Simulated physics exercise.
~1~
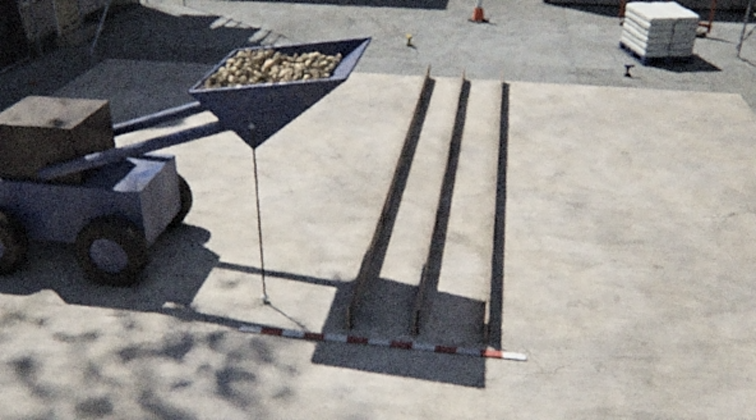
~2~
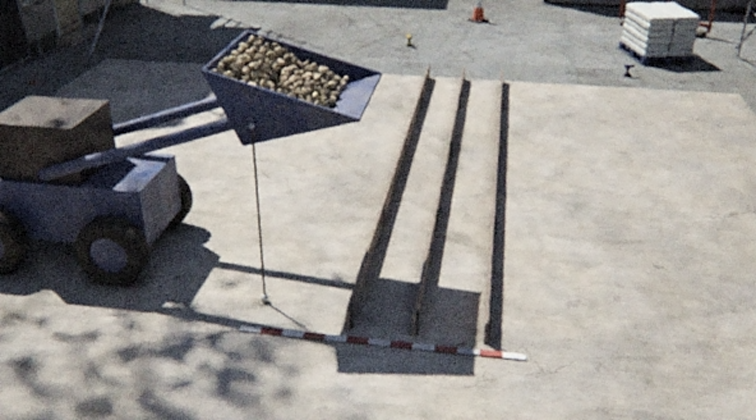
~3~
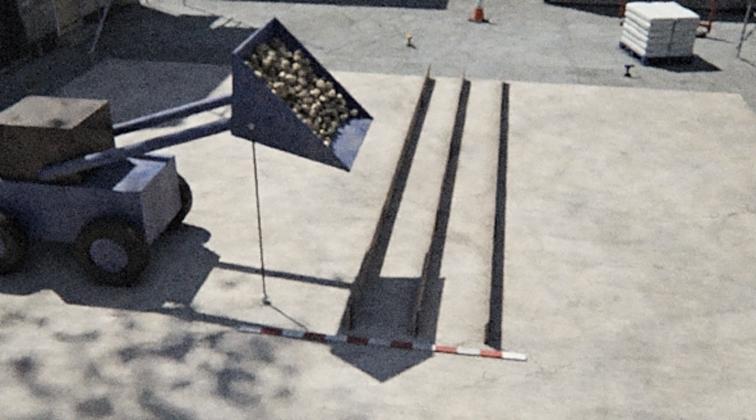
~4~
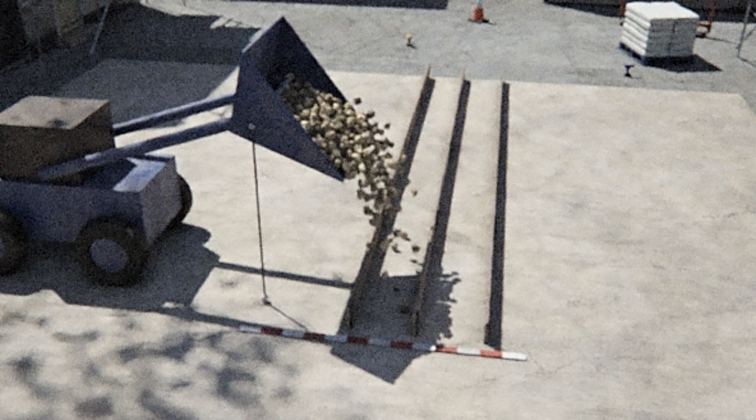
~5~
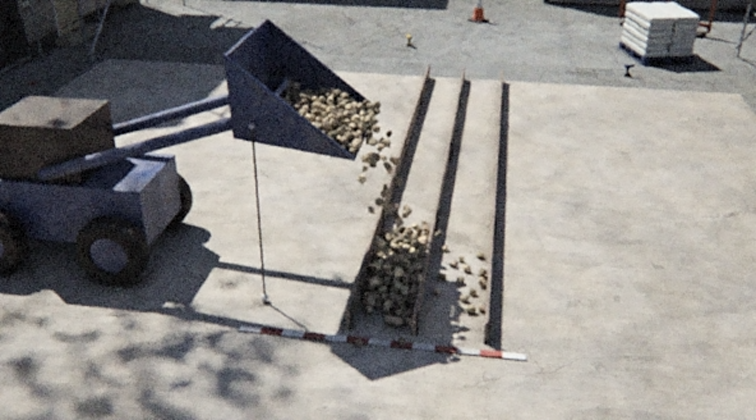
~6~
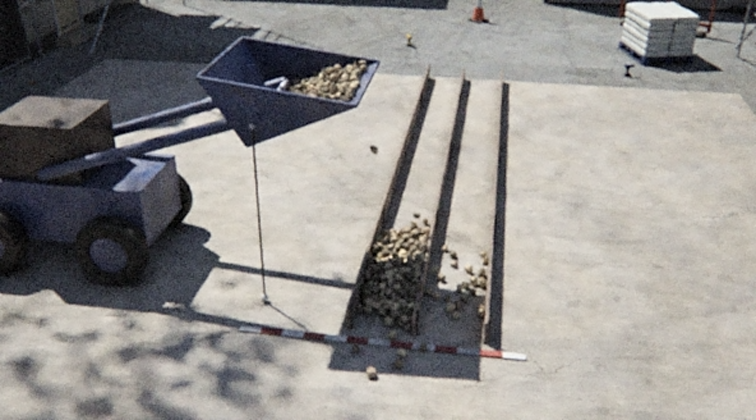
At the start, a small blue loader on the left holds up a wide bucket heaped with pale stones beside three long planks lying on sunlit concrete. The bucket tips forward to the right, steeper and steeper, while the stones stay inside. Then they spill over the lip and tumble toward the planks. As the bucket begins to tilt back, more stones drop, piling up in the near bay while some scatter into the far one. Finally the bucket swings back up with a good share of its load still inside, leaving a heap between the nearer planks.
